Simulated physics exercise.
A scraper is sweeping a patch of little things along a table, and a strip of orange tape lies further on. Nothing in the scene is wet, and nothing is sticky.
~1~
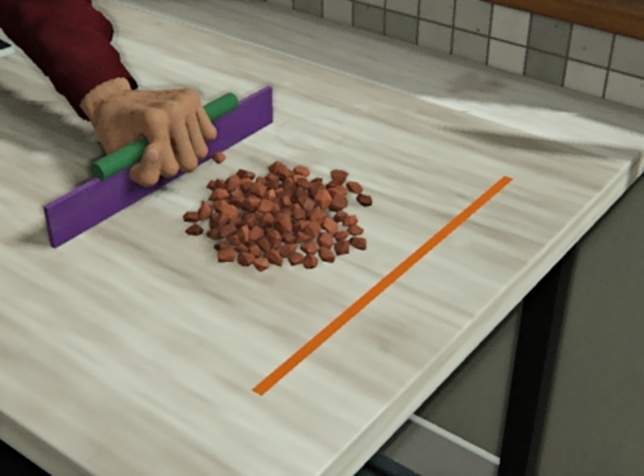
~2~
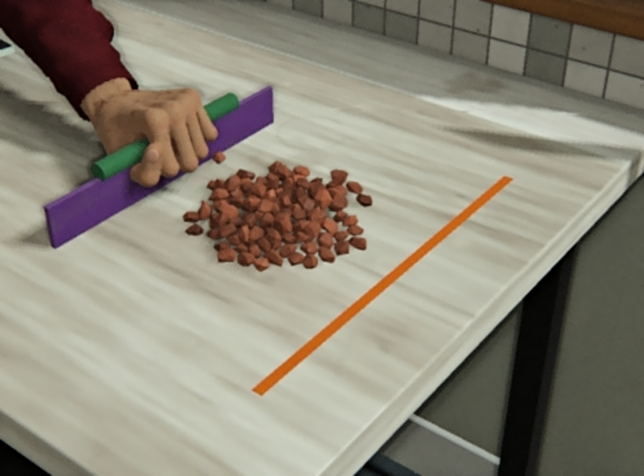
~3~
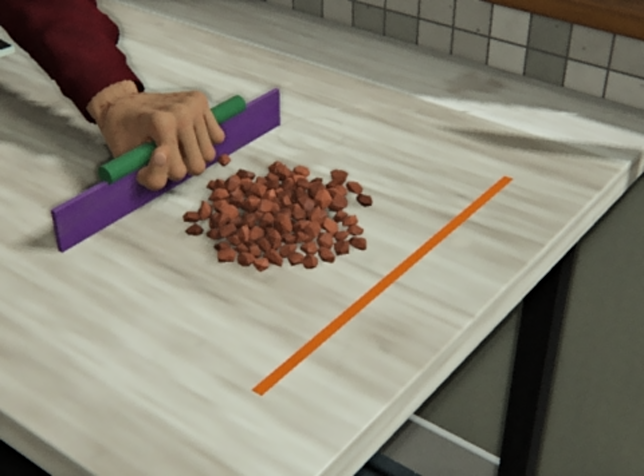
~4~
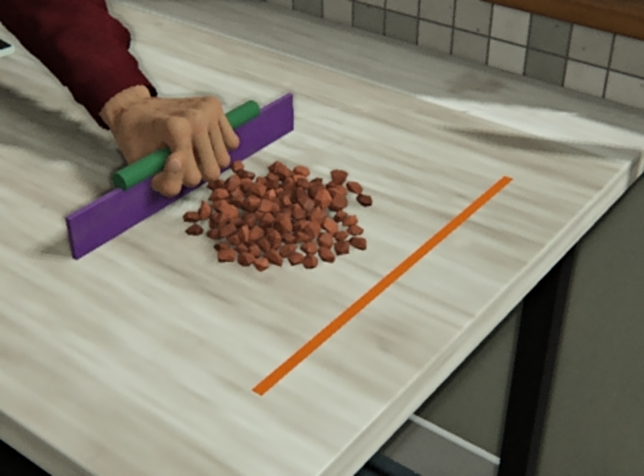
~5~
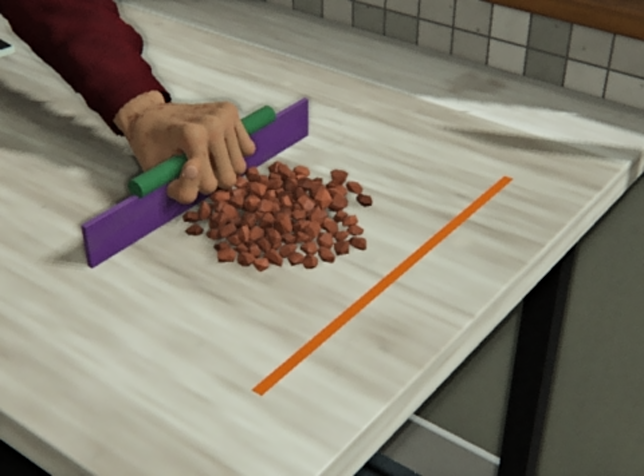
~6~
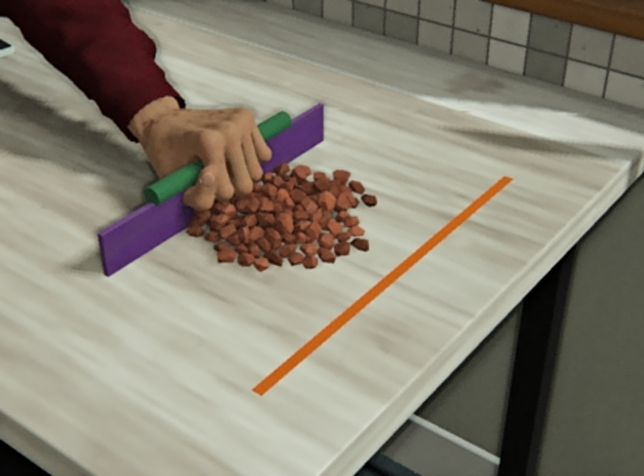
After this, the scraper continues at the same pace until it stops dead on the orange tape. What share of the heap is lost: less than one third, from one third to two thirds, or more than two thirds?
The share that drops is going to stay below a third.
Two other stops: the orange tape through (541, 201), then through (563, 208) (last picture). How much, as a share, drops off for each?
In order, close to 70 and 100 per cent.
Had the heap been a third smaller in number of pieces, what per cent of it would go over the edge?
Roughly 10 %.
Soon after the last picture, scraper still moving, near (311, 197); heap all on the table, its front near (430, 277).
A little later, scraper stopped at the orange tape; heap a small part over the edge.
Later still, scraper stopped at the orange tape; heap about a quarter over the edge.
At rest, scraper stopped at the orange tape; heap about a quarter over the edge.
